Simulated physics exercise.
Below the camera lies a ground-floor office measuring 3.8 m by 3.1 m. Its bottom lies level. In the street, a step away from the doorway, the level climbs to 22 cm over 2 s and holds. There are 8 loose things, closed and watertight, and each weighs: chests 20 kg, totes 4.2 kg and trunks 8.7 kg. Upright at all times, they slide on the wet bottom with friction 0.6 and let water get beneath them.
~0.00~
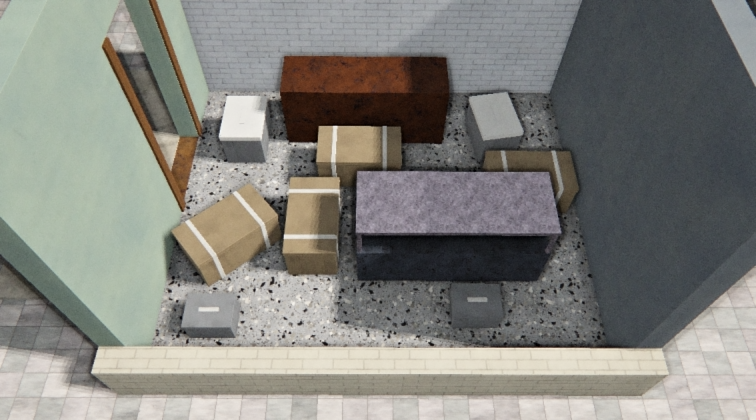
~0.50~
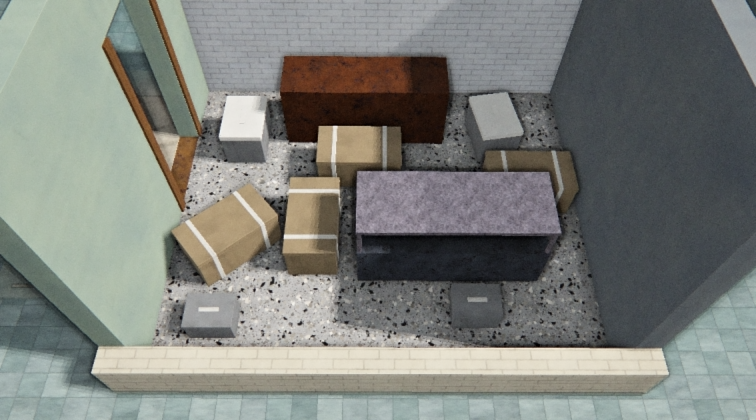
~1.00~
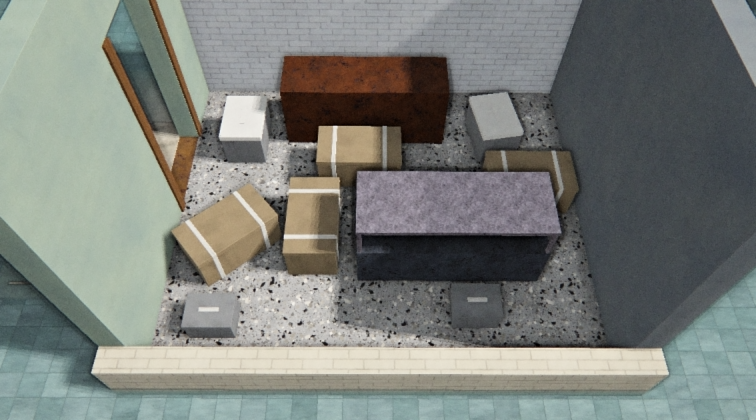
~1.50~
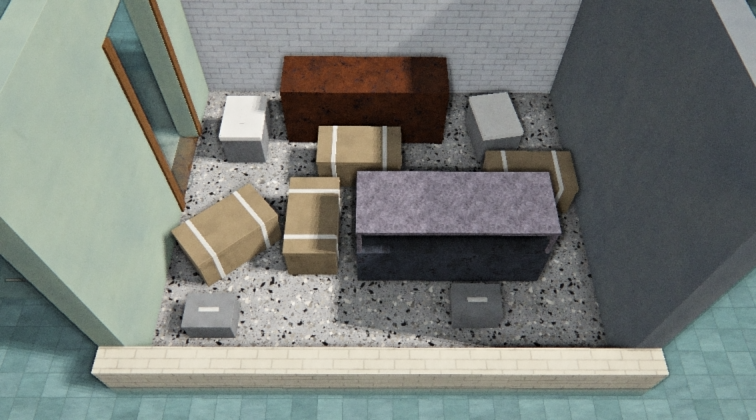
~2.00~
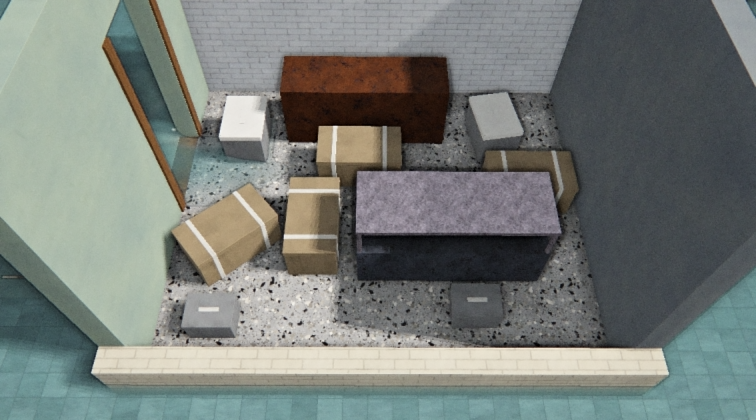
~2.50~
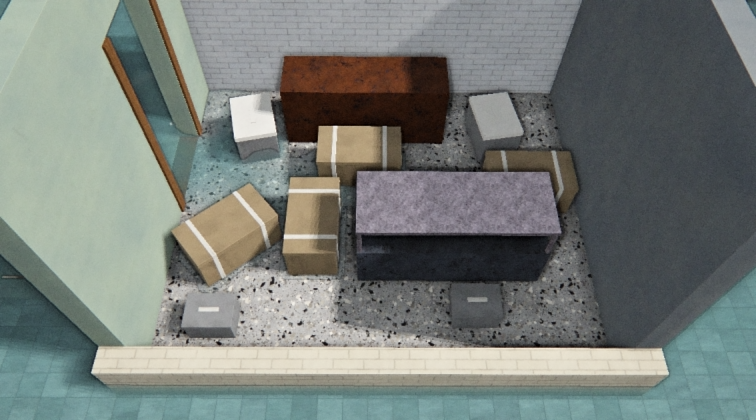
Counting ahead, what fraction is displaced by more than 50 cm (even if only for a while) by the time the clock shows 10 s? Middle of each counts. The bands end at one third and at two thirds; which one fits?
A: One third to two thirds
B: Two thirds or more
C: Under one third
Option A: One third to two thirds.
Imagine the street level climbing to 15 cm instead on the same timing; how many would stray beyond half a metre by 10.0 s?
That would give 4.
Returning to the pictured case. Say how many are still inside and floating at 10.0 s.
It comes to 7 of them.
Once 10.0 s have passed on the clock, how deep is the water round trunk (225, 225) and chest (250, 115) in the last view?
About 8 and 8 cm.
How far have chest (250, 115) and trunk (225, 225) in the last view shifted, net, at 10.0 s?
Net displacement, in order: 20 cm; 60 cm.
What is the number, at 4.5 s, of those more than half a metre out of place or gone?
By then the count is 1.
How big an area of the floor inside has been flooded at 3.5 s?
About 5.0 m2.
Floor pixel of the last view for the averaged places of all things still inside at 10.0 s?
I'd say about (393, 220) in the last view.
After 3.5 s 0 of 8 are over 50 cm from their spots; 0 afloat.
After 4.5 s 1 of 8 are over 50 cm from their spots; 3 afloat.
After 7.0 s 2 of 8 are over 50 cm from their spots; 6 afloat.
After 10.0 s 4 of 8 are over 50 cm from their spots, and 4 have been at some point; 7 afloat.
